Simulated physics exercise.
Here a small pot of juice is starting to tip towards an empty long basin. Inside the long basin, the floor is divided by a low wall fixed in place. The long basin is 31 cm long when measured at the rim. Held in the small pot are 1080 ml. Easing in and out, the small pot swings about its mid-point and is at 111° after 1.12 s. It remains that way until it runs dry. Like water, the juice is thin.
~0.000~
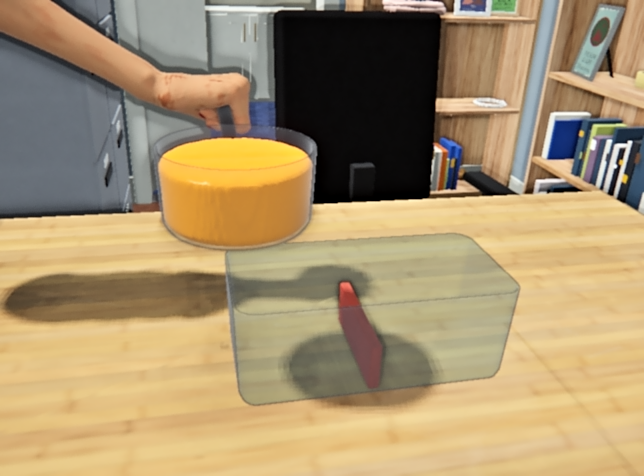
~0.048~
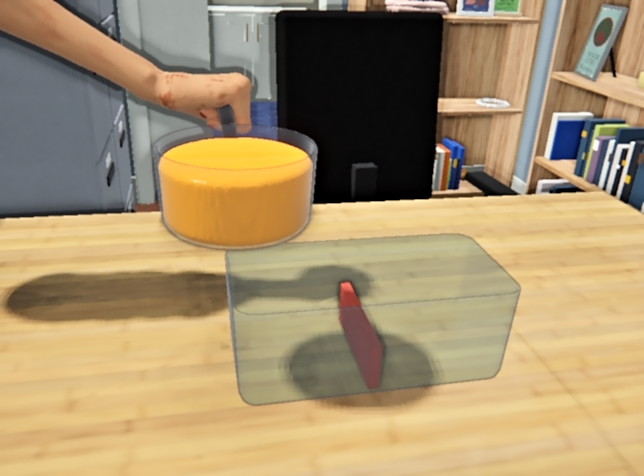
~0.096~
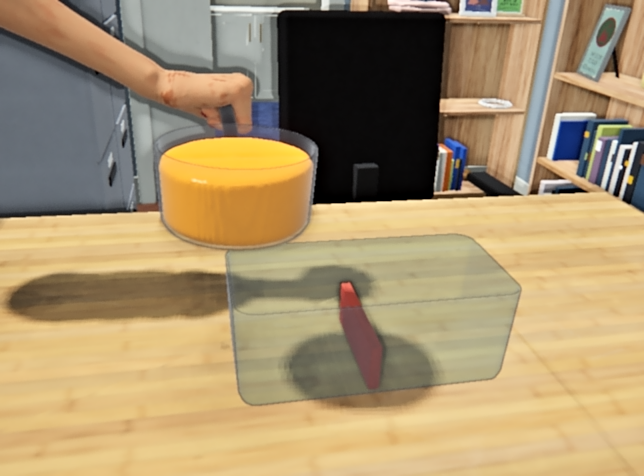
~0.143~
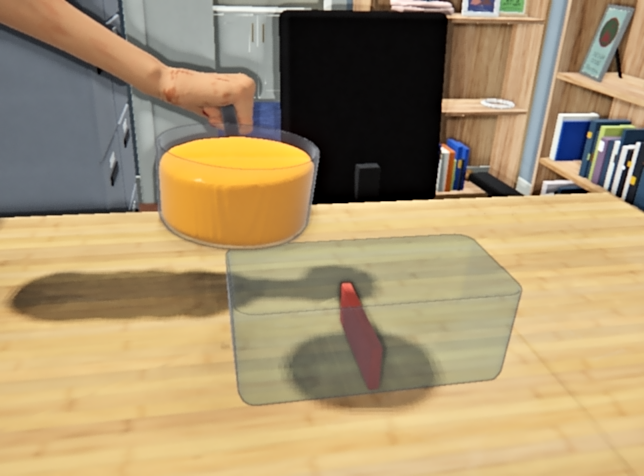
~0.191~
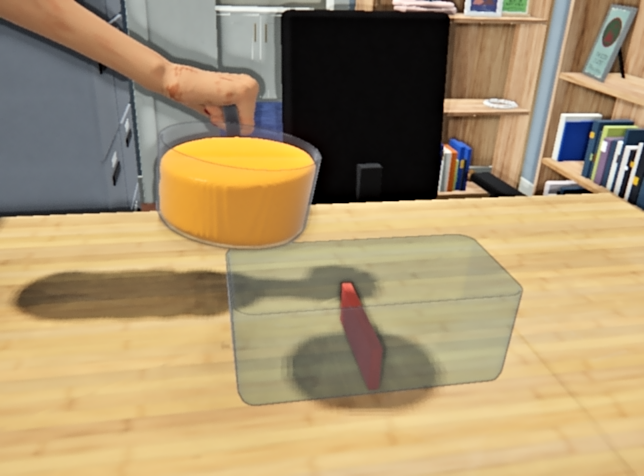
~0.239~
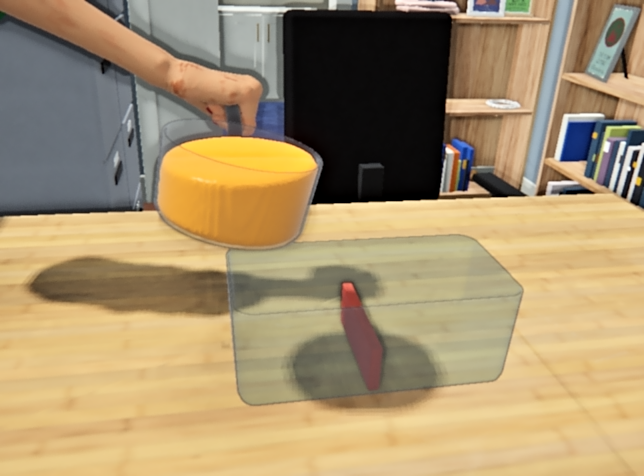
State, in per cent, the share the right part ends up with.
The right part ends up with roughly 46 %.
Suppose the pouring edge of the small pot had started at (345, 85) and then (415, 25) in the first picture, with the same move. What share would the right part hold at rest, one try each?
Some 75 and 75 per cent, in that order.
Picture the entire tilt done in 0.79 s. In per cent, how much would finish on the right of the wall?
That would give about 35 percent.
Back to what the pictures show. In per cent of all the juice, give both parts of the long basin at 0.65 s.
Left about 5, right about 14.
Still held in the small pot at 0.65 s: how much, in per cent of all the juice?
Fraction remaining: Approx. 54 per cent.
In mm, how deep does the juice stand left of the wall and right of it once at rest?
The left ends up at roughly 30 mm, with the right at roughly 24 mm.
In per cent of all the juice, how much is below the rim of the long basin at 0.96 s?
That comes to about 88 percent.
By 0.65 s the tilt is 70° and 53 per cent is still to pour, 5 is left of the wall and 14 right of it.
By 0.96 s the tilt is 105° and 8 per cent is still to pour, 42 is left of the wall and 45 right of it.
By 1.27 s the tilt is 111° and 0 per cent is still to pour, 54 is left of the wall and 45 right of it.
By 1.62 s the tilt is 111° and 0 per cent is still to pour, 54 is left of the wall and 45 right of it.
At rest 54 per cent lies left of the wall, 46 right of it and 1 outside.
